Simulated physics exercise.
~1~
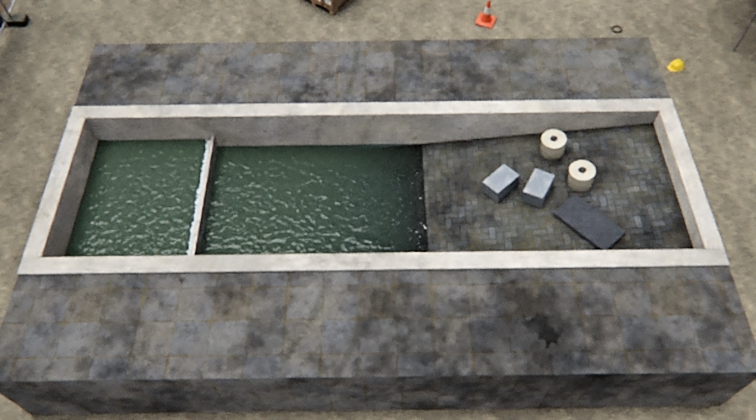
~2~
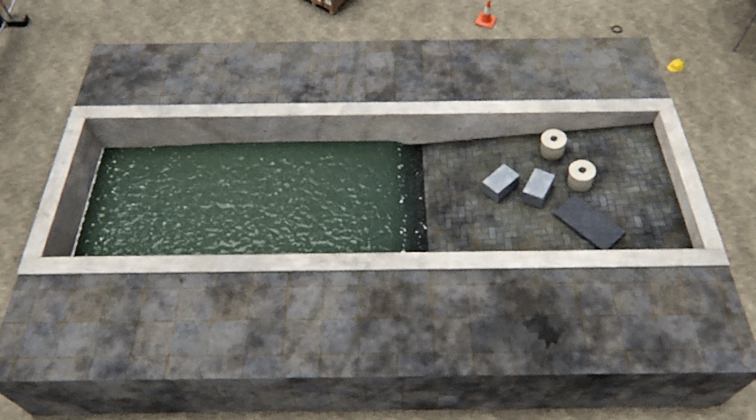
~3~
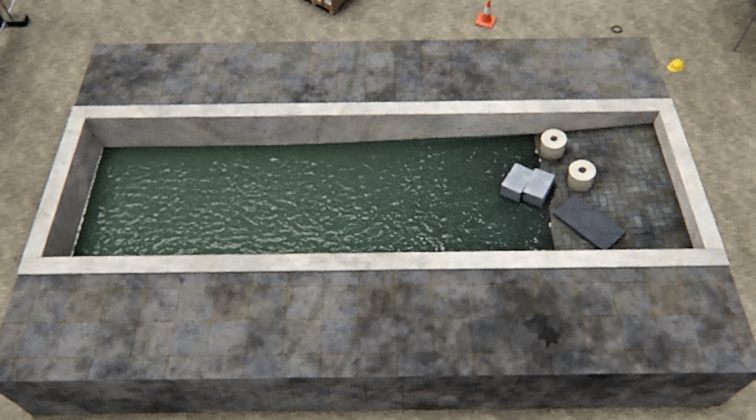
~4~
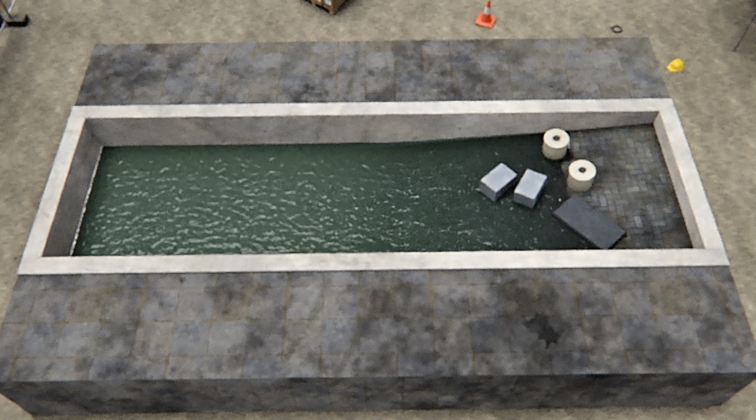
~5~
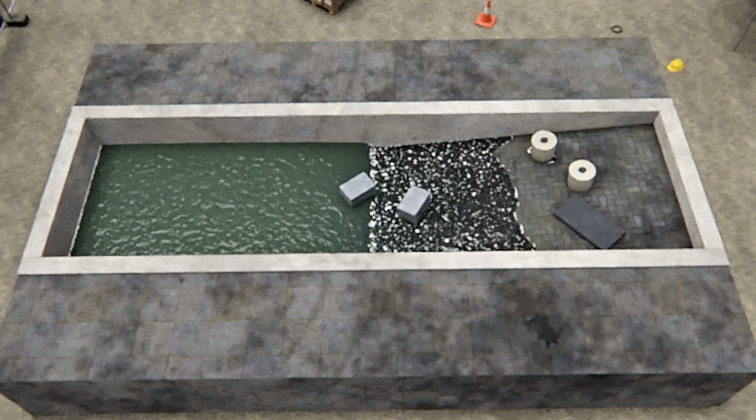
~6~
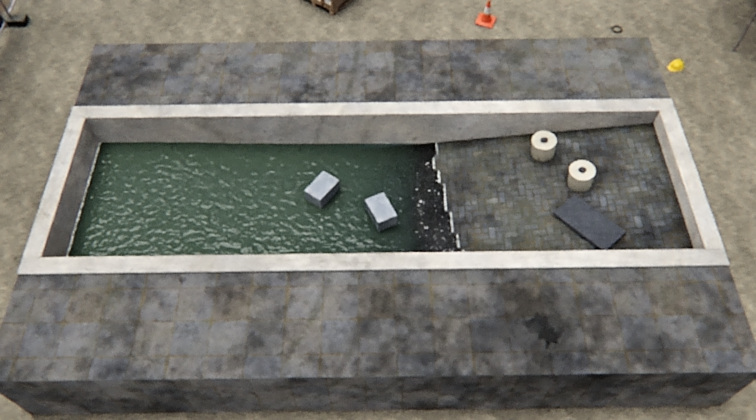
Green water held at the left of a long trough spread right once its barrier was gone, washed up the ramp around some loose objects, then drew back, carrying two pale blocks left and leaving them afloat while the rest stayed on the ramp.
